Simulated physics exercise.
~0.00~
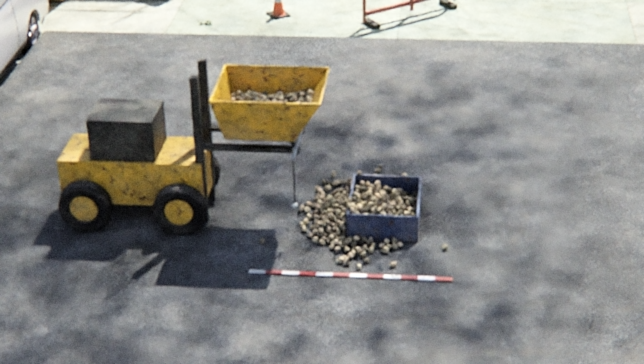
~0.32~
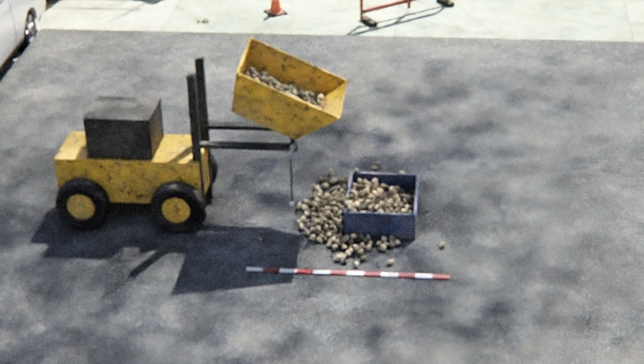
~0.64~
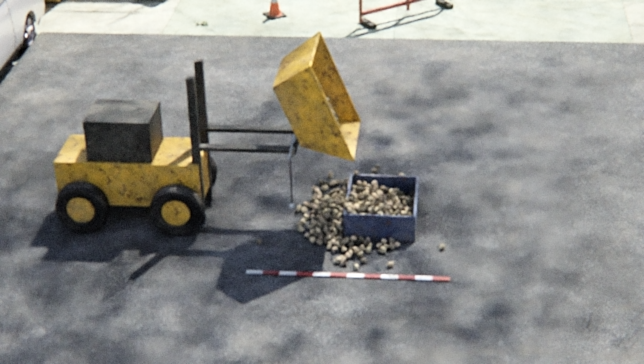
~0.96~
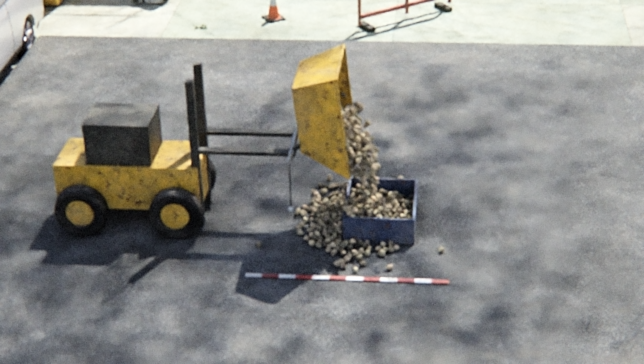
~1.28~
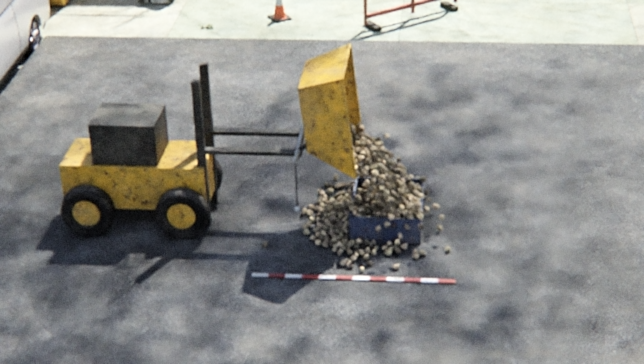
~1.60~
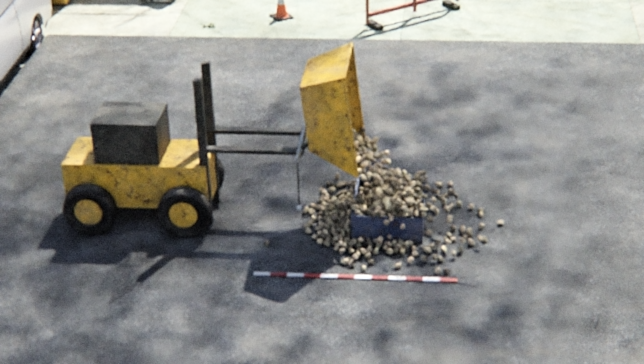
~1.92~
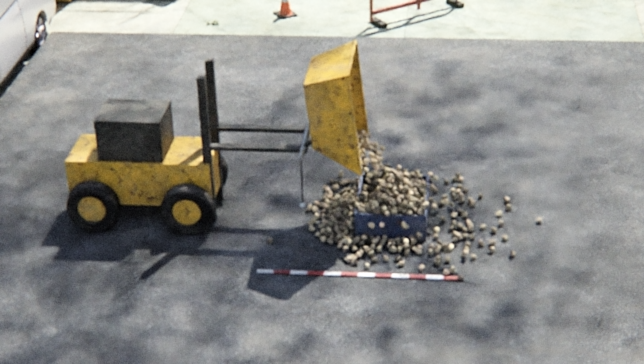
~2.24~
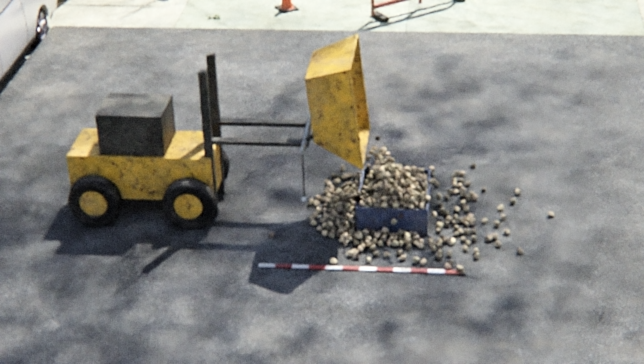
At first, a yellow forklift at the left holds a raised yellow skip of stones above a dark blue bin, which already sits half surrounded by spilled stones behind a red and white staff. The skip begins to tip toward the right, its load staying inside. It swings steeply over, and the stones then pour from its lower edge into the bin. They heap up over the bin, and some spill past it and scatter to the right. Finally the emptied skip hangs still, above a broad pile mounded in and around the bin.
